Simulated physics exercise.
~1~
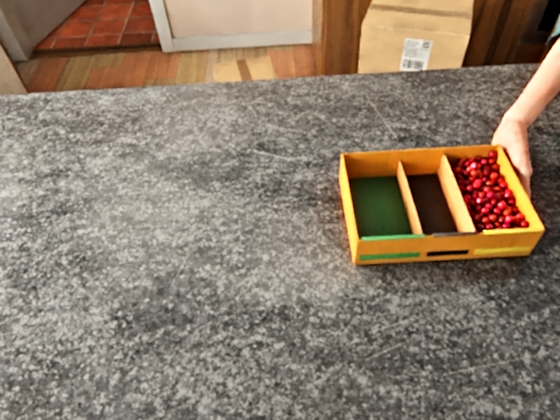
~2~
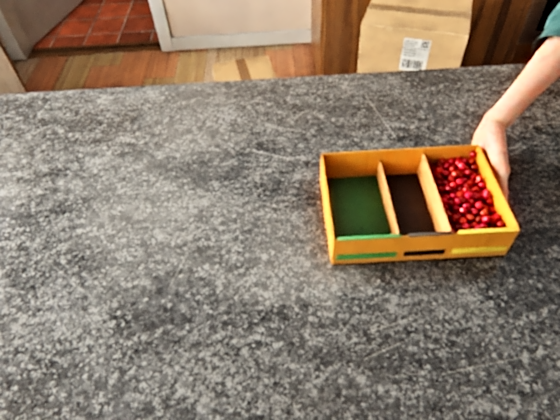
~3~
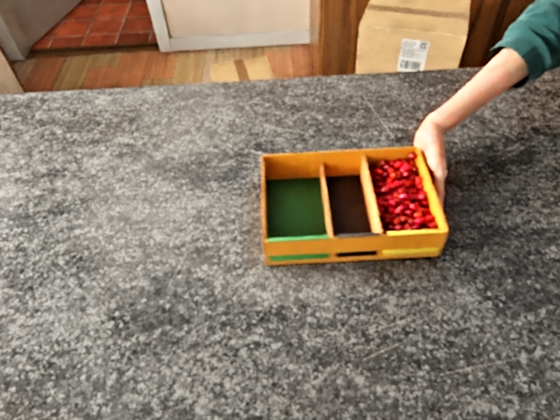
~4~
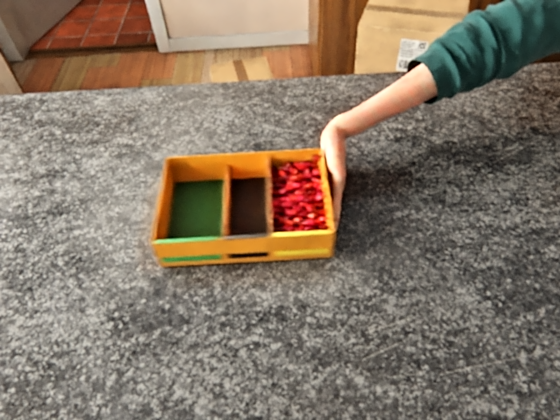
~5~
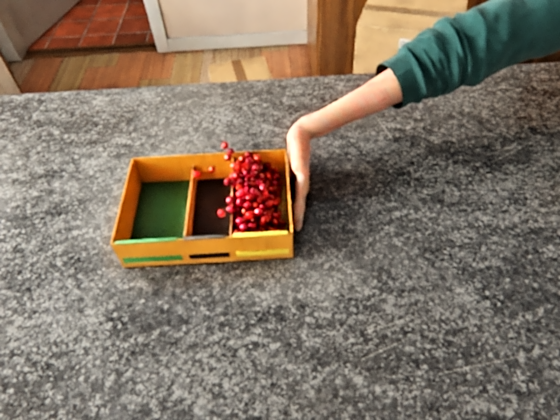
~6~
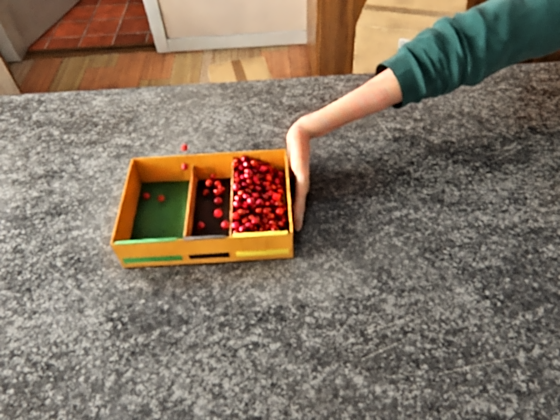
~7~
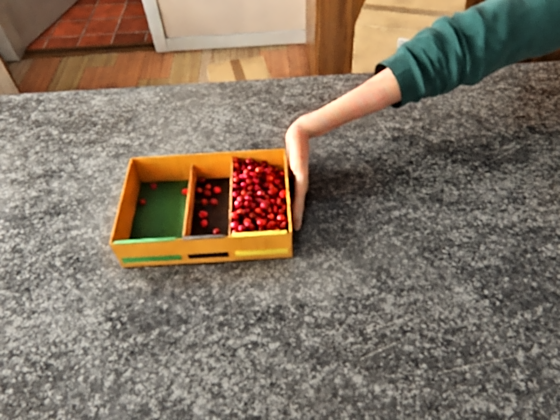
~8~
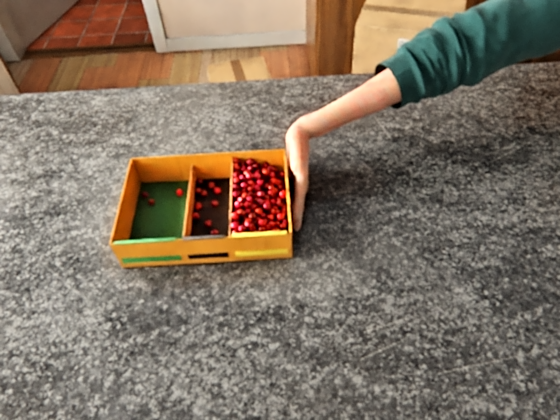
The clip opens on a speckled grey countertop, where a hand holds the right end of a yellow-orange tray with three compartments, the rightmost filled with small red cranberries. The hand pushes the tray to the left, slowly at first and then faster, as a green sleeve comes into view. The tray then comes to a stop, and the berries surge up and leftward over the dividers. A few drop into the dark middle compartment and fewer still into the green one. At the end the tray rests level, with most berries still in the right compartment and the hand against its side.
